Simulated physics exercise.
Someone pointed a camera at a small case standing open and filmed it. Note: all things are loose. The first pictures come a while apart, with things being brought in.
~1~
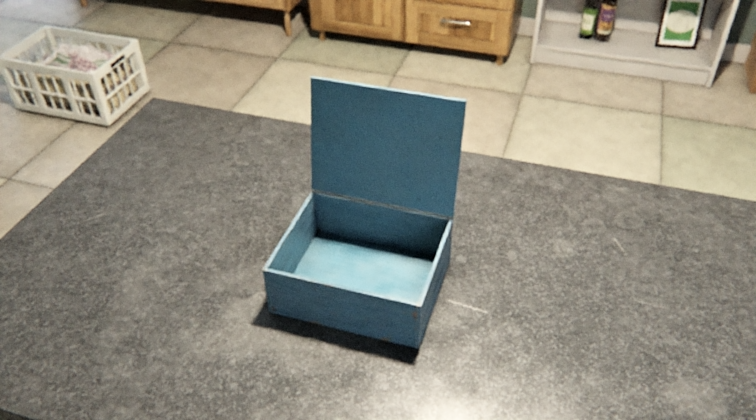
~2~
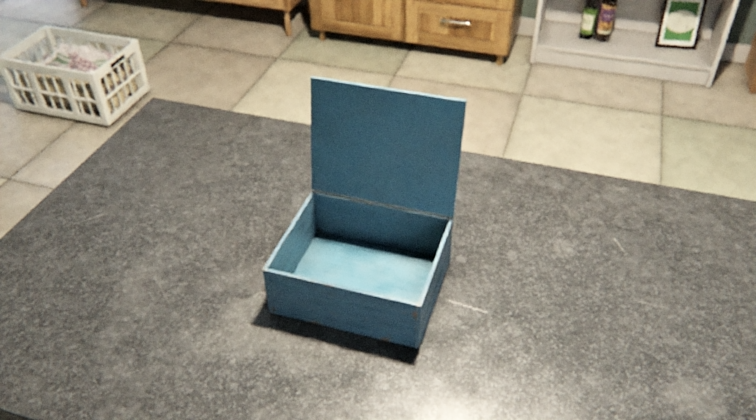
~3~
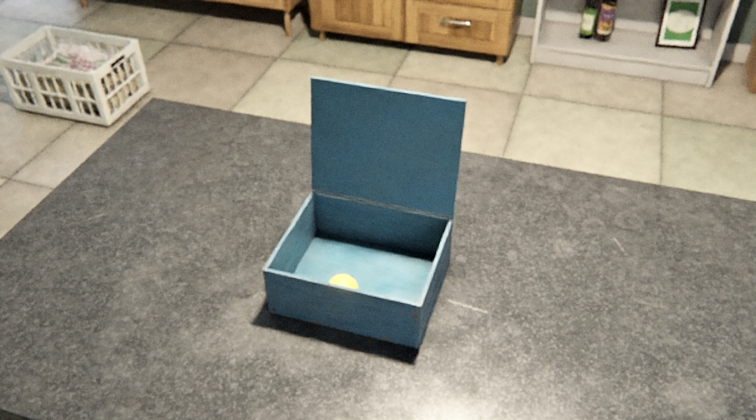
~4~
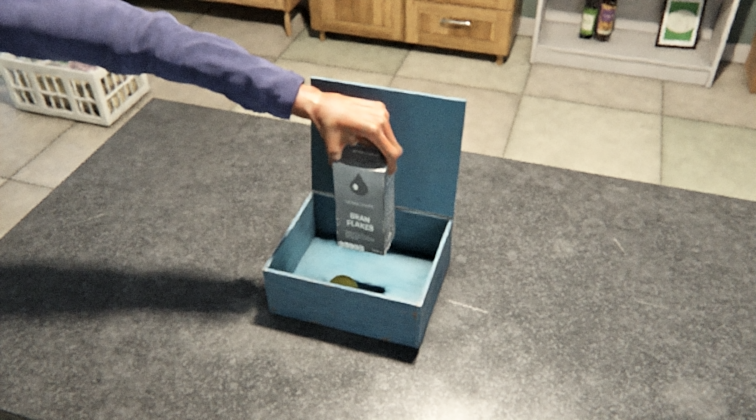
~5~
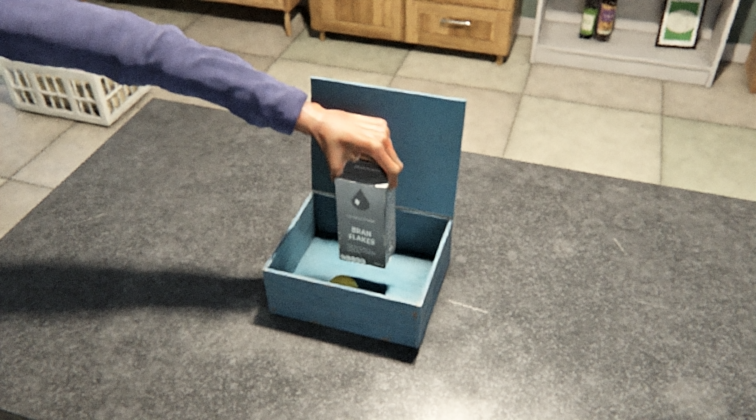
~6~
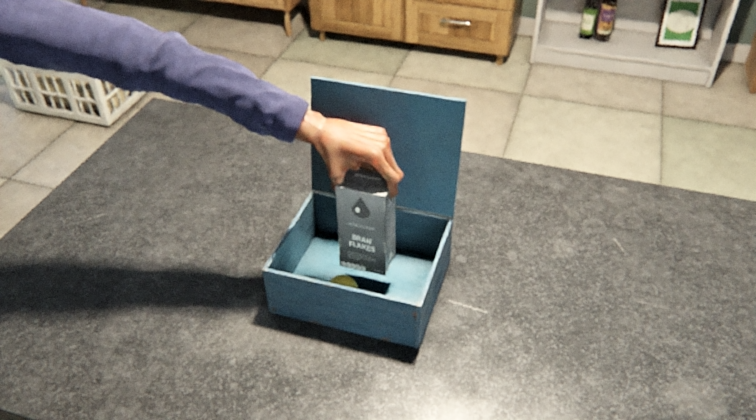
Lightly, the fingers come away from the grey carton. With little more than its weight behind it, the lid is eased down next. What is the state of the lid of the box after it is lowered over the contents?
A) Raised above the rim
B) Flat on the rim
Raised above the rim.
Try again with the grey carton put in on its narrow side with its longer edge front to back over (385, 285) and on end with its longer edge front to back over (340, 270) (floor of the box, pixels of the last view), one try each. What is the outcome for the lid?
Case one: Lid down; case two: Lid left up.
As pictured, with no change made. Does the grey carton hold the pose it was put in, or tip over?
In the end, the grey carton keeps its orientation.
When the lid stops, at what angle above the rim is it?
Roughly 45°.
Then, 0.40 s later than the last frame, grey carton tilted by 24° near (374, 231); yellow lemon moved a little.
Then, 1.90 s later than the last frame, lid 78° above the rim; grey carton tilted by 20° near (373, 234).
Then, 2.30 s later than the last frame, lid 52° above the rim; grey carton tilted by 5° near (365, 249).
Then, 3.80 s later than the last frame, lid 41° above the rim; grey carton tilted by 7° near (364, 251); yellow lemon moved a little.
When it is over, lid 43° above the rim; moved from the start, grey carton; yellow lemon as before. End places, in pixels of the last picture, grey carton near (365, 249).
